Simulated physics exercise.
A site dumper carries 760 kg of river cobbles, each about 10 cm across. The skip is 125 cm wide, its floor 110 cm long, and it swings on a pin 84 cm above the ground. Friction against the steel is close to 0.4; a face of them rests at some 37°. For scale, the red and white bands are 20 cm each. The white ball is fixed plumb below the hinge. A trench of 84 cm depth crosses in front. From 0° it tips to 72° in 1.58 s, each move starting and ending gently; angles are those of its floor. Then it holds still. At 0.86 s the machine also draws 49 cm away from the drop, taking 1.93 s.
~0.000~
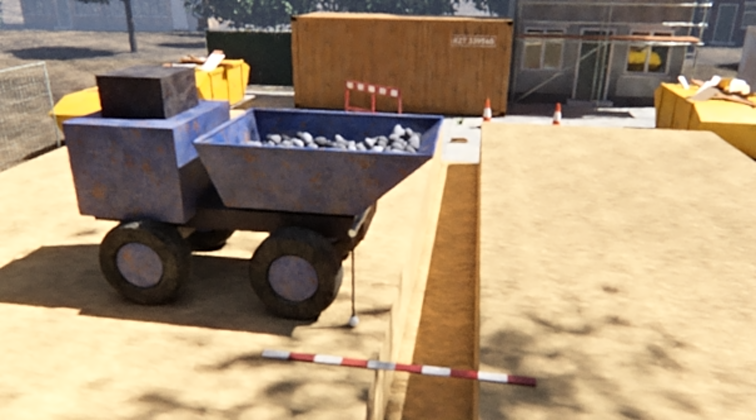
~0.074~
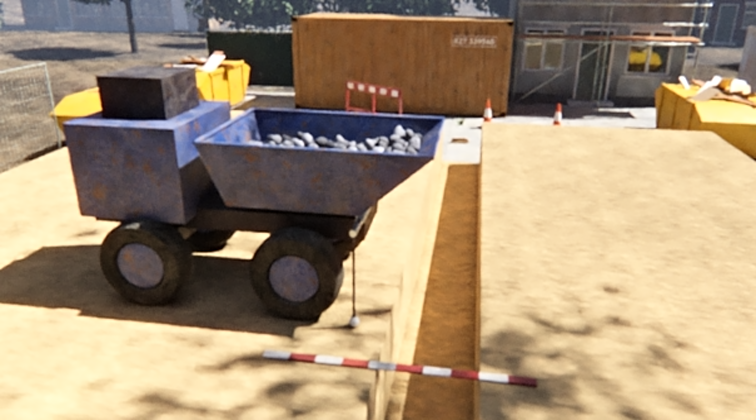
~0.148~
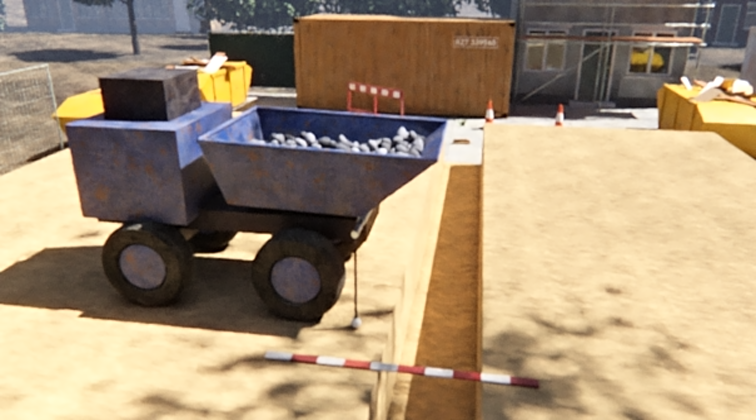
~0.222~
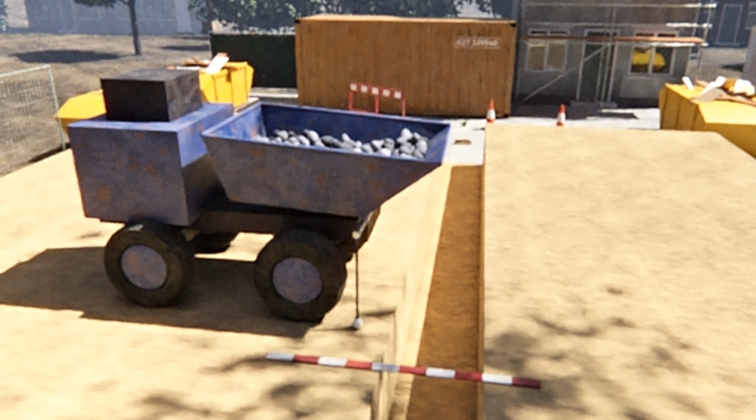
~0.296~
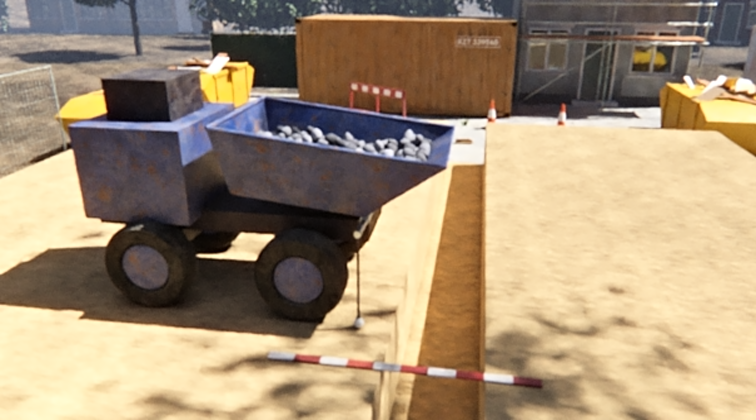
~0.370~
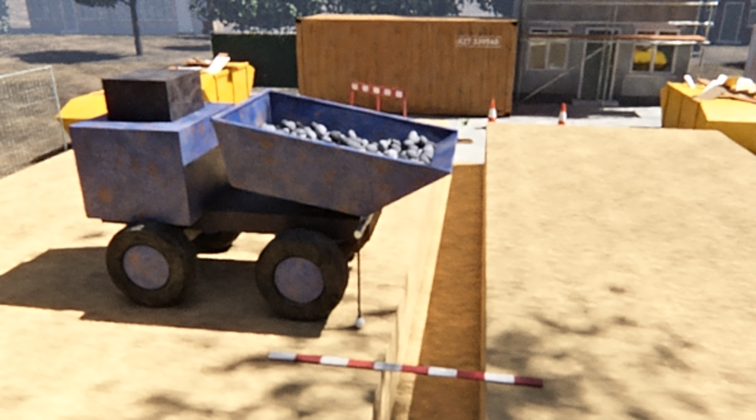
At first, a blue site dumper loaded with grey stones stands level beside a narrow trench, behind a red and white striped bar. Then the back of its skip gradually rises, tilting the skip slightly down to the right, while the stones shift only a little inside and the wheels stay almost still.
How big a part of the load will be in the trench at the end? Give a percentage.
Roughly 65 per cent ends in the trench.
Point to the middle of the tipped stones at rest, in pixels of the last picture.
Near (468, 356).
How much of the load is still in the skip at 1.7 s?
About 55 per cent.
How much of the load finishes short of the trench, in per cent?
Some 0 per cent of the load.
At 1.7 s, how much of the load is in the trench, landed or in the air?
Some 30 per cent.
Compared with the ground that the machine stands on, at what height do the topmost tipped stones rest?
Some 18 cm above that level.
After 1.2 s the floor is at 61°; 100 % in the skip; the foremost stones are at (458, 222).
After 1.7 s the floor is at 72°; 57 % in the skip, 29 % in the trench, 14 % past the trench; the foremost stones are at (524, 288).
After 3.2 s the floor is at 72°; 0 % in the skip, 64 % in the trench, 36 % past the trench; the foremost stones are at (685, 315).
After 6.1 s the floor is at 72°; 0 % in the skip, 64 % in the trench, 36 % past the trench; the foremost stones are at (685, 315).
